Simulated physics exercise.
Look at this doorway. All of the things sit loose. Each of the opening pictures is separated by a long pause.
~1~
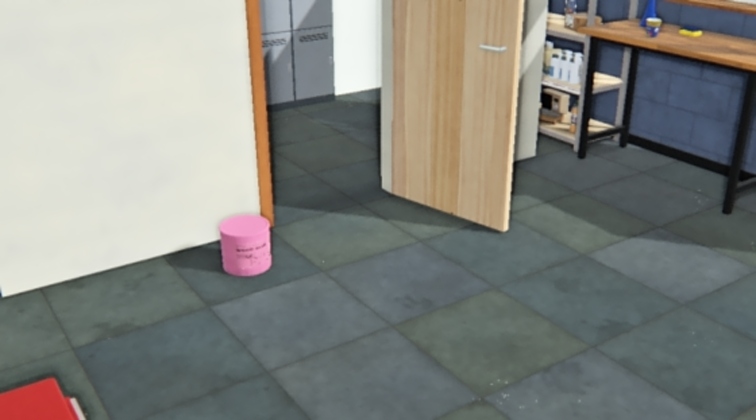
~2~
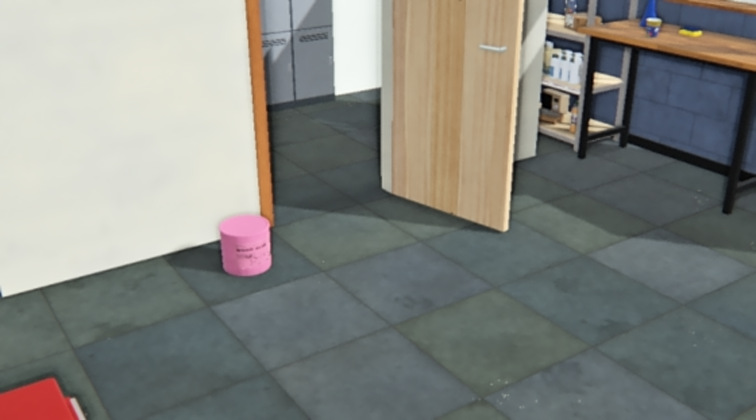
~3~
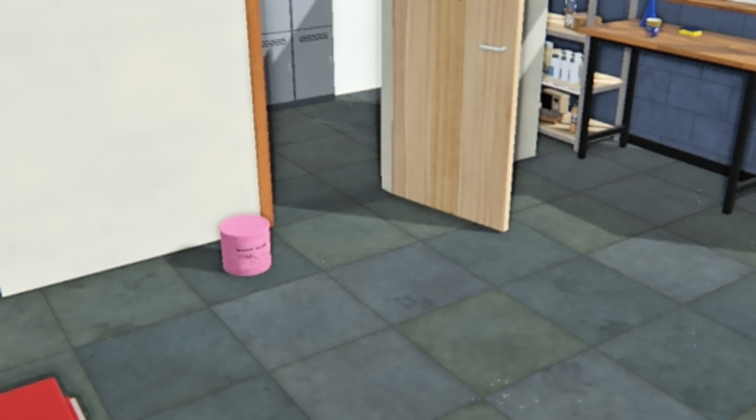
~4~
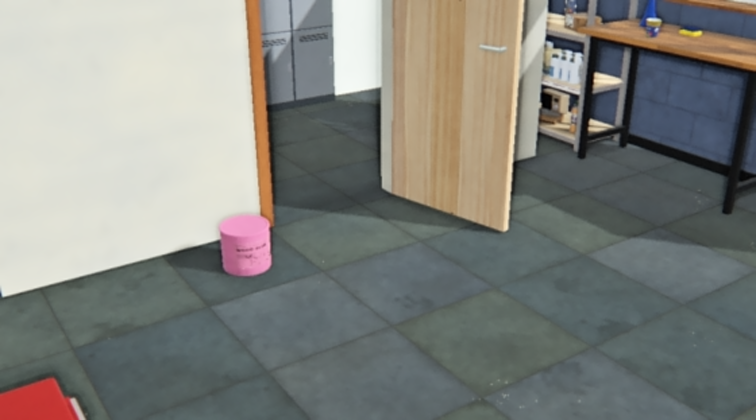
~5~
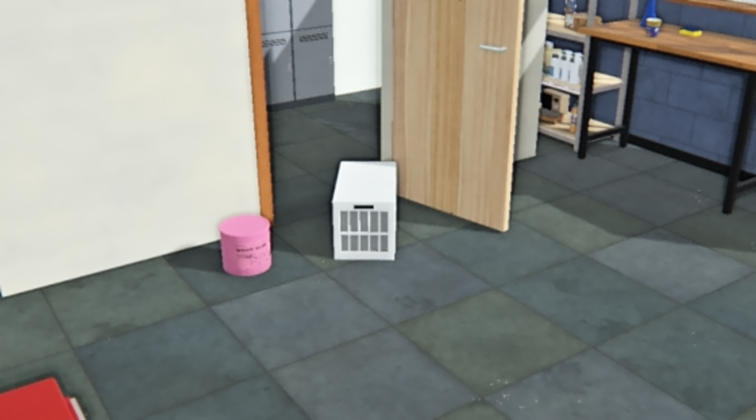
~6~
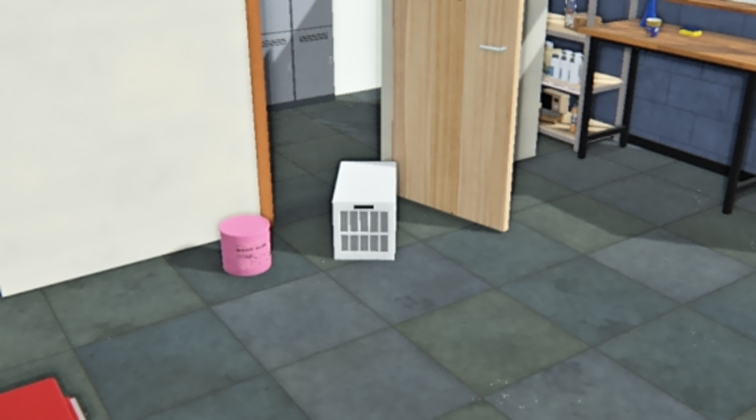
A white chest with a slatted front appeared all at once on the floor in the open doorway, right of the pink pail, while the pail and the wide-open wooden door stayed still throughout.
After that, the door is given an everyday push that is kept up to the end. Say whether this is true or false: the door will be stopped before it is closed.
True, it is stopped before closing.
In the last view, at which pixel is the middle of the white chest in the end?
Near (358, 208).
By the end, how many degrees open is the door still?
Near 55° open.
Then, 0.50 s on from there, door at 95°.
Then, 0.90 s on from there, door at 78°.
Then, 1.20 s on from there, door at 63°.
Then, 1.40 s on from there, door at 55°; white chest shifted a little near (362, 209).
In the end, door at 53°; both unmoved. At the end, from the last picture's camera, white chest near (358, 208).
